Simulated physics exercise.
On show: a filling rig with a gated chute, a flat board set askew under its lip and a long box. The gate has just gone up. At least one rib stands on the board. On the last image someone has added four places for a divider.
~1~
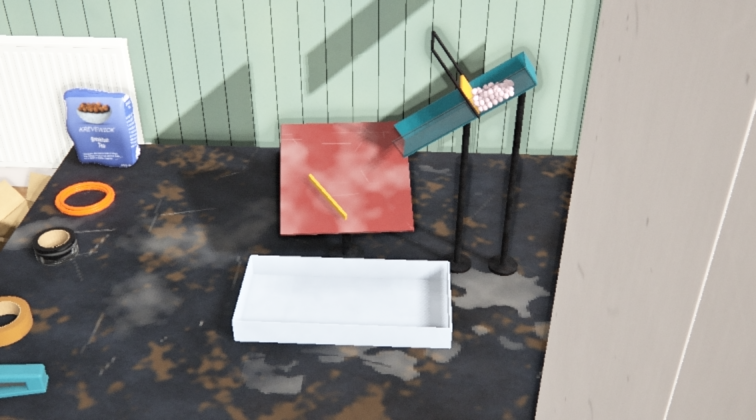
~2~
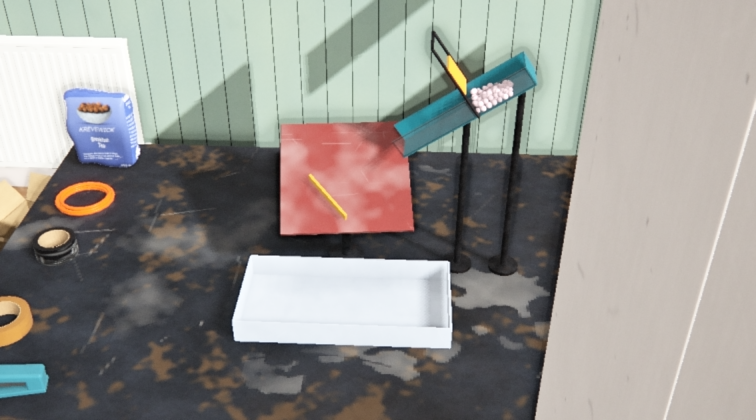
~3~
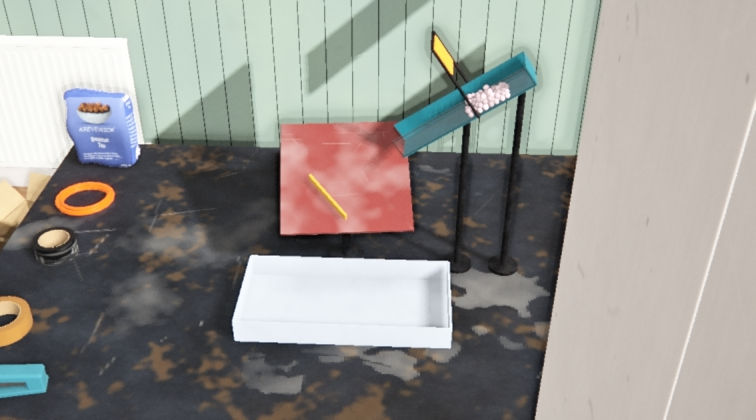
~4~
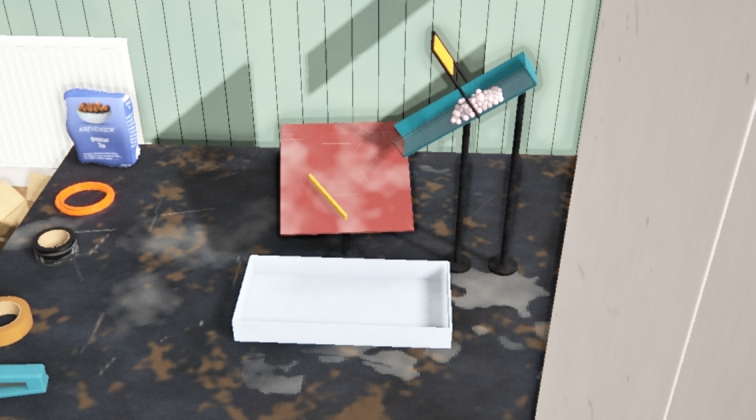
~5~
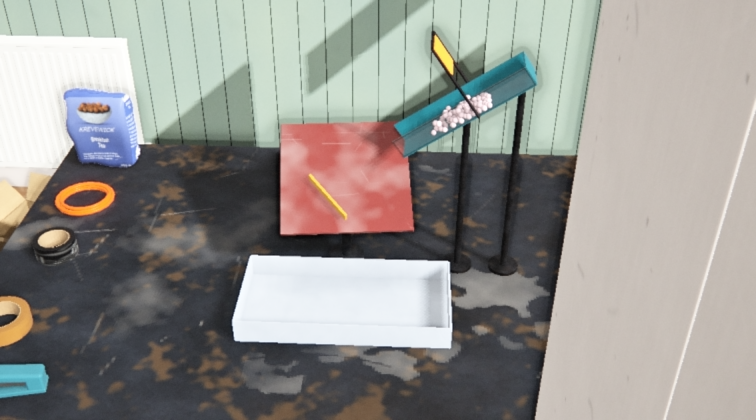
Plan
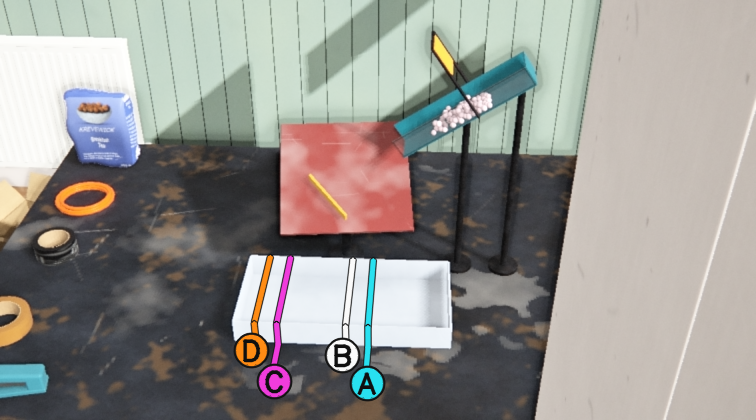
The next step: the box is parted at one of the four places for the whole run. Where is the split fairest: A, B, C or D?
Line A.
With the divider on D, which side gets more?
Right.
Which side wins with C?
More lands on the right.
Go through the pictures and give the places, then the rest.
In the first frame, load behind the gate at (491, 97), sugar pearls; lip of the chute at (405, 149), sloping gently.
In the second frame, middle of the board at (345, 175), tilted gently; middle of its low edge at (347, 232); of its high edge at (343, 123).
In the third frame, front corners of the box at (233, 321) and (451, 329), empty; front of the load at (468, 108).
In the fourth frame, middle of the load at (478, 105); its front at (454, 118), about a quarter of the way to the lip; rib from (310, 175) to (346, 215).
In the fifth frame, middle of the load at (467, 111); its front at (434, 133), about half of the way to the lip.
On the marked copy, line A crosses the front rim at (368, 326); line B crosses the front rim at (345, 325); line C crosses the front rim at (276, 323); line D crosses the front rim at (254, 322).
For line A, of what is caught, about a quarter on the left of the divider, about two thirds on the right.
For line B, of what is caught, a small part on the left of the divider, most on the right.
For line C, of what is caught, a stray few on the left of the divider, nearly all on the right.
For line D, of what is caught, a stray few on the left of the divider, nearly all on the right.
